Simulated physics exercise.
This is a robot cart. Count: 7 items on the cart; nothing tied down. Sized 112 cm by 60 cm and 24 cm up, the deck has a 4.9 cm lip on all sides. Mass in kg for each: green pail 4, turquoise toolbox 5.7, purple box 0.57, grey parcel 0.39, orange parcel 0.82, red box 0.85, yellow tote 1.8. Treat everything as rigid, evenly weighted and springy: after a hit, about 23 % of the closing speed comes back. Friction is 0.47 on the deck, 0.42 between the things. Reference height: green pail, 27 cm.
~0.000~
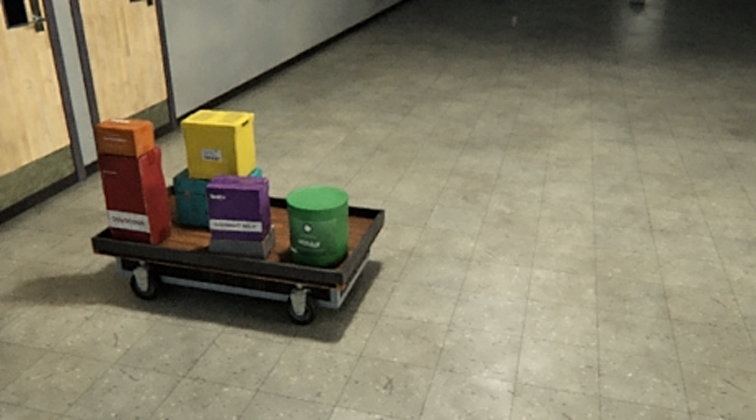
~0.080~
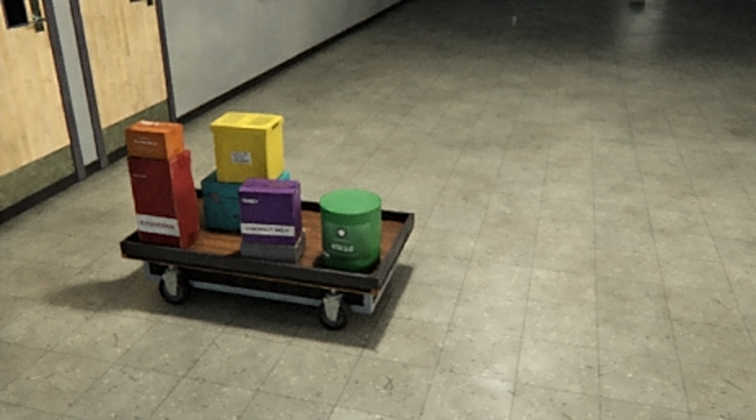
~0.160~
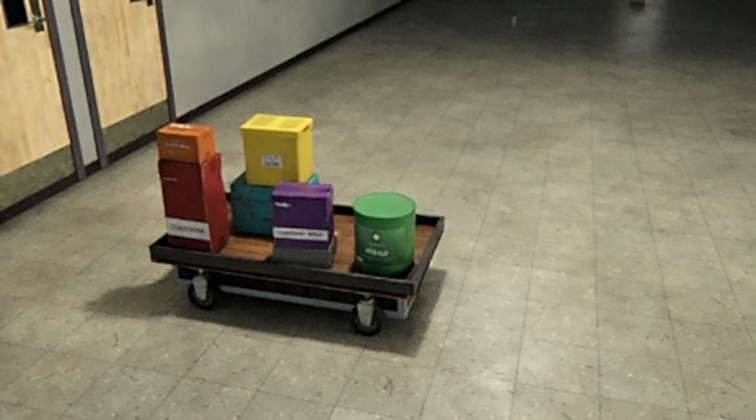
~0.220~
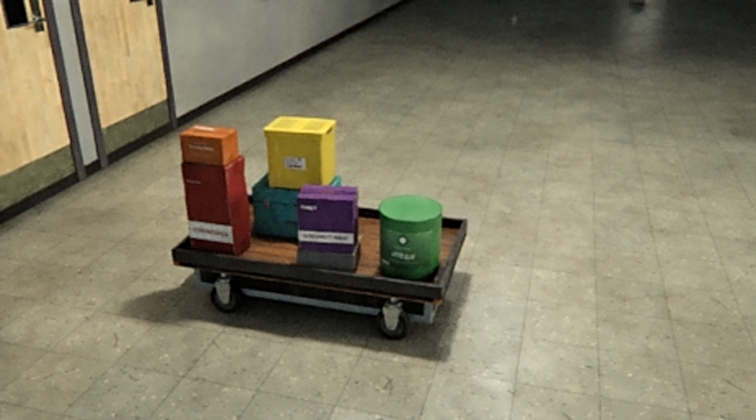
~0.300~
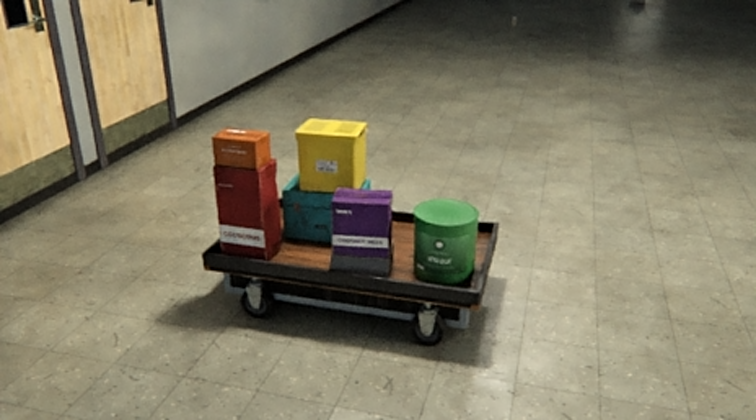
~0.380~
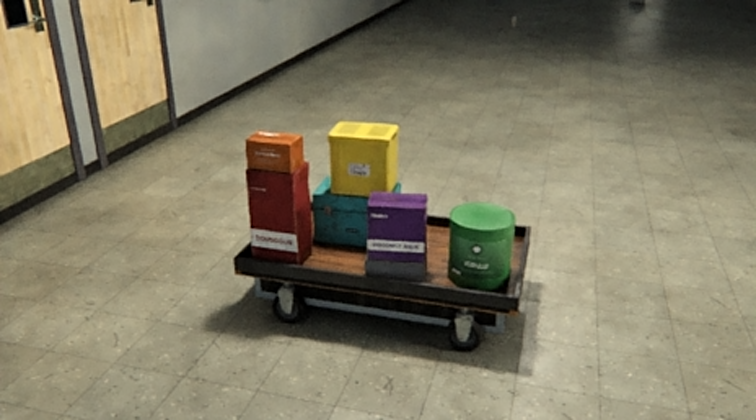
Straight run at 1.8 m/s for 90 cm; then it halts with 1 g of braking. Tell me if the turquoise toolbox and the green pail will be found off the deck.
As I see it, turquoise toolbox: Aboard; green pail: Aboard.
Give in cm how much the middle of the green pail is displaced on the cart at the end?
Around 2 centimetres.
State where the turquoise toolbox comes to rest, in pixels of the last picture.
Near (480, 226).
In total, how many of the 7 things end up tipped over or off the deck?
In total, 4.
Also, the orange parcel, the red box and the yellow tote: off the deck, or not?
When everything stops, the orange parcel is still in bounds, the red box is still in bounds, and the yellow tote is still in bounds.
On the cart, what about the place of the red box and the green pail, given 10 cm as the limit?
Here the red box moves off, and the green pail is left in place.
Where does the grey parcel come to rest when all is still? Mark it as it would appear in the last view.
I'd put it at around (515, 279).
Around 0.68 s, cart has run 107 cm; green pail at 5° to upright near (589, 258); turquoise toolbox shifted 8 cm near (459, 224); orange parcel at 15° to upright.
Around 0.88 s, cart has run 107 cm, stopped; turquoise toolbox shifted 17 cm near (480, 226); green pail shifted 2 cm near (586, 259); orange parcel at 53° to upright.
Around 1.18 s, cart has run 107 cm, stopped; purple box now off the deck; turquoise toolbox shifted 17 cm near (480, 226); green pail shifted 2 cm near (586, 259).
Finally (2.3 s), off the deck, purple box; on their side or leaning hard on the cart, orange parcel, red box and yellow tote; not toppled but over 10 cm from the start, turquoise toolbox; the other 2 still in place (within 10 cm). In the last view, turquoise toolbox near (480, 226), green pail near (586, 259).
